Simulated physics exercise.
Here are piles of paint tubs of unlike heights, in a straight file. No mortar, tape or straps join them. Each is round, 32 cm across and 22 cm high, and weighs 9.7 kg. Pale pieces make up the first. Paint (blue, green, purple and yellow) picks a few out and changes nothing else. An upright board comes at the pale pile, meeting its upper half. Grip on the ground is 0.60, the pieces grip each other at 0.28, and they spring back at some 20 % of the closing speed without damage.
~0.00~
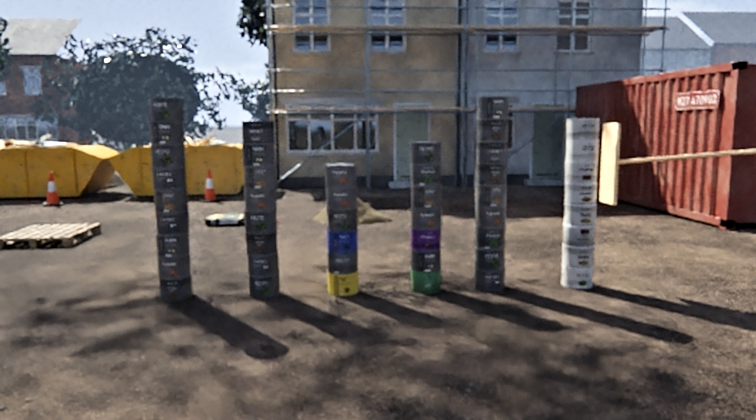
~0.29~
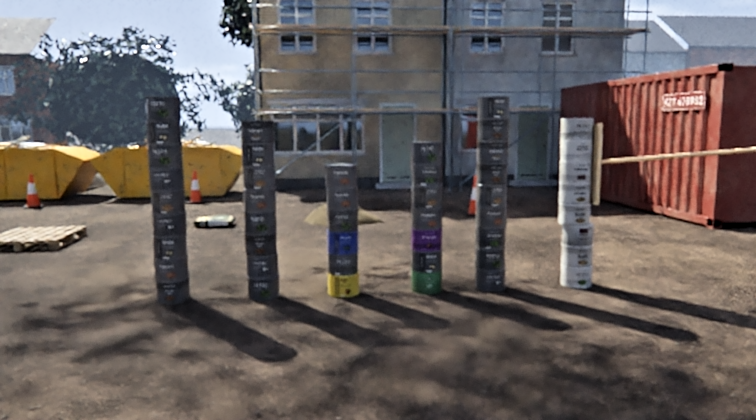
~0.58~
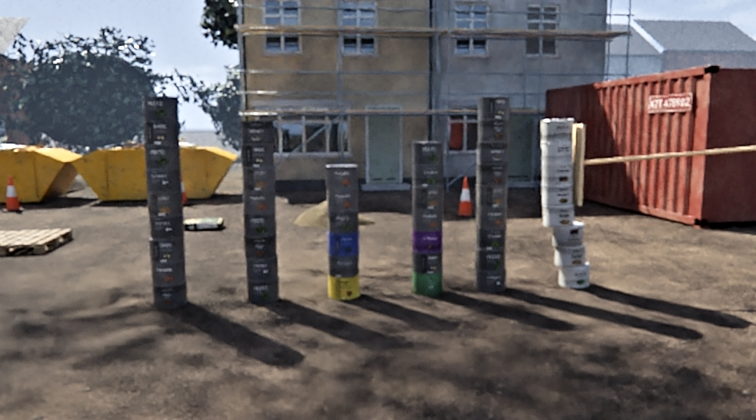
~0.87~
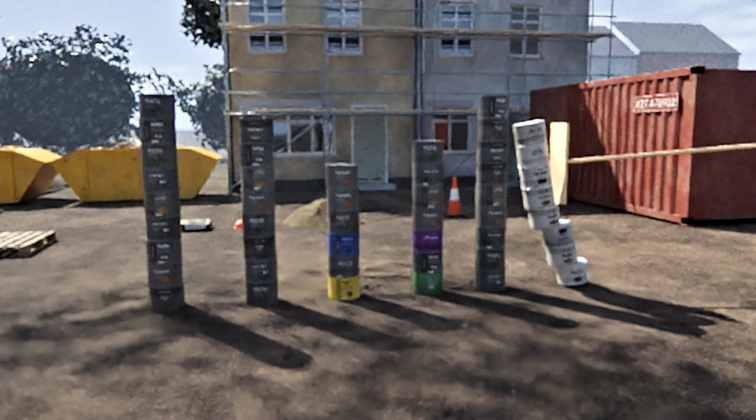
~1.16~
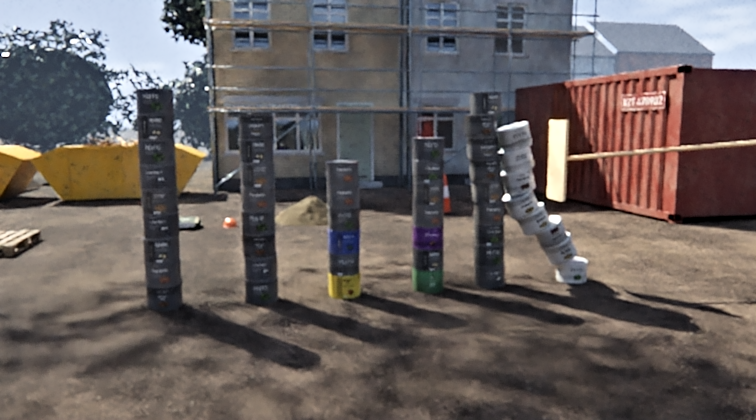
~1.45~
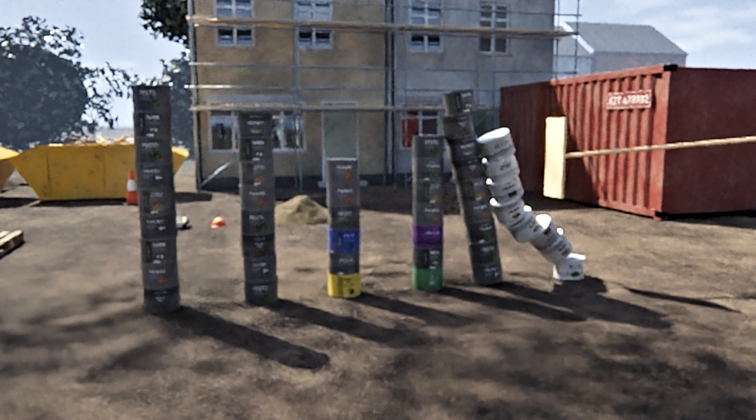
Six stacks of paint tubs stand in a row on a sunlit dirt building site, seen from the front with a scaffolded house behind. The white stack is at the right by a red container, the others are mostly dark grey with purple, green, blue and yellow tubs low down, and yellow skips sit left. As the camera moves round slightly, an upright board pushes the white stack leftward, then stays still while the stack bends over against its dark neighbour, which leans left too.
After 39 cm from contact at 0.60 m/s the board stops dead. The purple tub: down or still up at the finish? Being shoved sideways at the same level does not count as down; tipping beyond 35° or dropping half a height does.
The purple tub comes down.
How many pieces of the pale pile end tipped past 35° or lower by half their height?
7 of them.
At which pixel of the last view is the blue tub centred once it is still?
Around (313, 292).
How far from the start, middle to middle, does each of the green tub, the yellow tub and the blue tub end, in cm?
Moved: Green 0, yellow 0, blue 70.
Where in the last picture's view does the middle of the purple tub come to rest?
Near (377, 282).
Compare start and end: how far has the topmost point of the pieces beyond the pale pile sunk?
About 140 cm.
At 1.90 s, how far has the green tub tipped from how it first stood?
Roughly 5°.
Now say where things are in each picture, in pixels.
In the first picture (places mark the middle of the side facing us; the camera moves round a little), board (618, 153) 12 cm short; purple tub (428, 241); blue tub (343, 243); yellow tub (343, 285); the rest undisturbed.
The second picture shows board (600, 153) 54 mm in; purple tub (429, 241).
The third picture shows board (583, 154) 23 cm in; purple tub (431, 242).
The fourth picture shows board (567, 153) 39 cm in, top of the pale pile leaning 11°; purple tub (431, 241); the rest undisturbed.
The fifth picture shows board (566, 150) 39 cm in, stopped, top of the pale pile leaning 18°; purple tub (432, 239); 6 disturbed, none down.
The sixth picture shows board (564, 147) 39 cm in, stopped, top of the pale pile leaning 25°; purple tub (433, 237); green tub (433, 280); blue tub (347, 241); steepest lean 9°, the tub at (482, 211); 9 disturbed, none down.
After 1.90 s, 7 of the pale pile down; 2 of the 39 other tubs down; purple tub leaning 10°; green tub leaning 4°.
After 2.52 s, 7 of the pale pile down; 14 of the 39 other tubs down; purple tub leaning 53°, 31 cm lower; blue tub leaning 14°.
After 3.48 s, 7 of the pale pile down; 22 of the 39 other tubs down; purple tub on its side; blue tub leaning 58°, 35 cm lower.
After 4.70 s, 7 of the pale pile down; 34 of the 39 other tubs down; purple tub on its side; blue tub on its side.
By the end (5.2 s), 7 of the pale pile down; 34 of the 39 other tubs down; purple tub on its side; blue tub on its side; green tub unmoved. As the last picture would show them, middles, purple tub near (377, 282), blue tub near (313, 292).
